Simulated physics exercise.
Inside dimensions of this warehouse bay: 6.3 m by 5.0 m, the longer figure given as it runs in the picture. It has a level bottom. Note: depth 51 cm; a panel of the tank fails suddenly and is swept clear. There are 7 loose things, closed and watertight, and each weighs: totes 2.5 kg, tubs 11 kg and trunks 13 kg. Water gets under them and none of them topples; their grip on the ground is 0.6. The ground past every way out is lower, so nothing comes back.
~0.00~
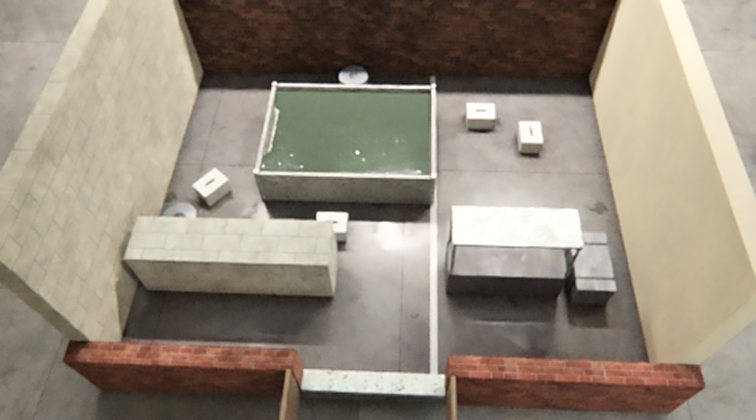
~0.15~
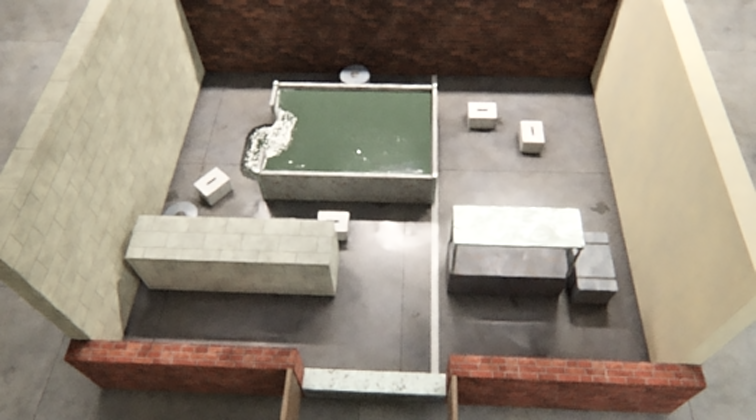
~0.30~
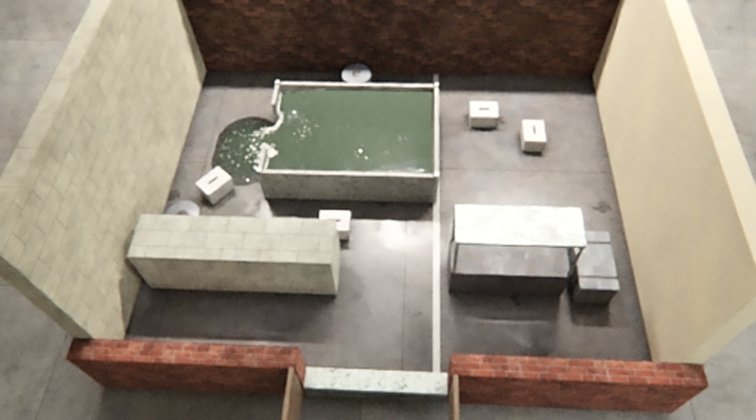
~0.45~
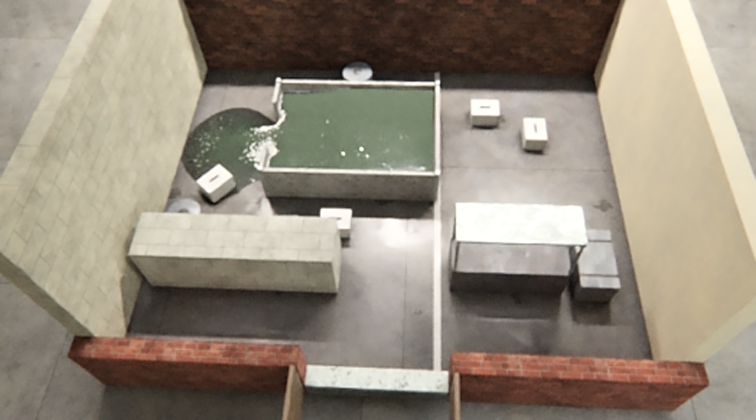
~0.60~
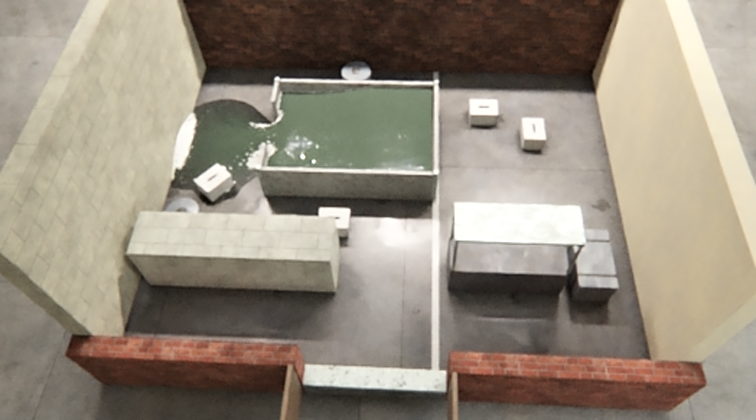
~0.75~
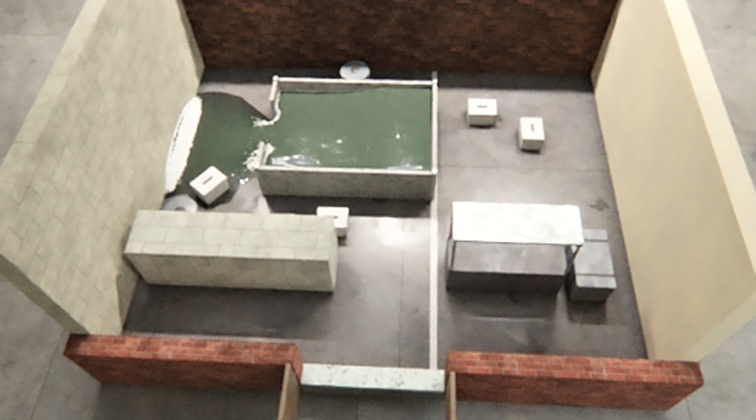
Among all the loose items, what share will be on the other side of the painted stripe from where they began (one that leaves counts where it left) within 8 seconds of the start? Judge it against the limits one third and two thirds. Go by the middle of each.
A third to two thirds.
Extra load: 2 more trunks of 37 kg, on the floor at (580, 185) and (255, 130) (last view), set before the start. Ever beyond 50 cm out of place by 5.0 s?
First one stays within it, second one goes beyond it.
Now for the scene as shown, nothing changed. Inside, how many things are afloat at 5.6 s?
The count is 3.
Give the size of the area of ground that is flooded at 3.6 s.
About 16 m2.
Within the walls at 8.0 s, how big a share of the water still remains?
98 % or so.
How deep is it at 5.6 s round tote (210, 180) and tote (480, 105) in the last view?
Close to 5 and 2 centimetres.
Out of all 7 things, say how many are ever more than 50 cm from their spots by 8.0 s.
Count: 6.
After 1.6 s 0 of 7 are over the mark; 1 afloat.
After 3.6 s 0 of 7 are over the mark; 2 afloat.
After 5.6 s 3 of 7 are over the mark; 3 afloat.
After 8.0 s 3 of 7 are over the mark; 6 afloat.
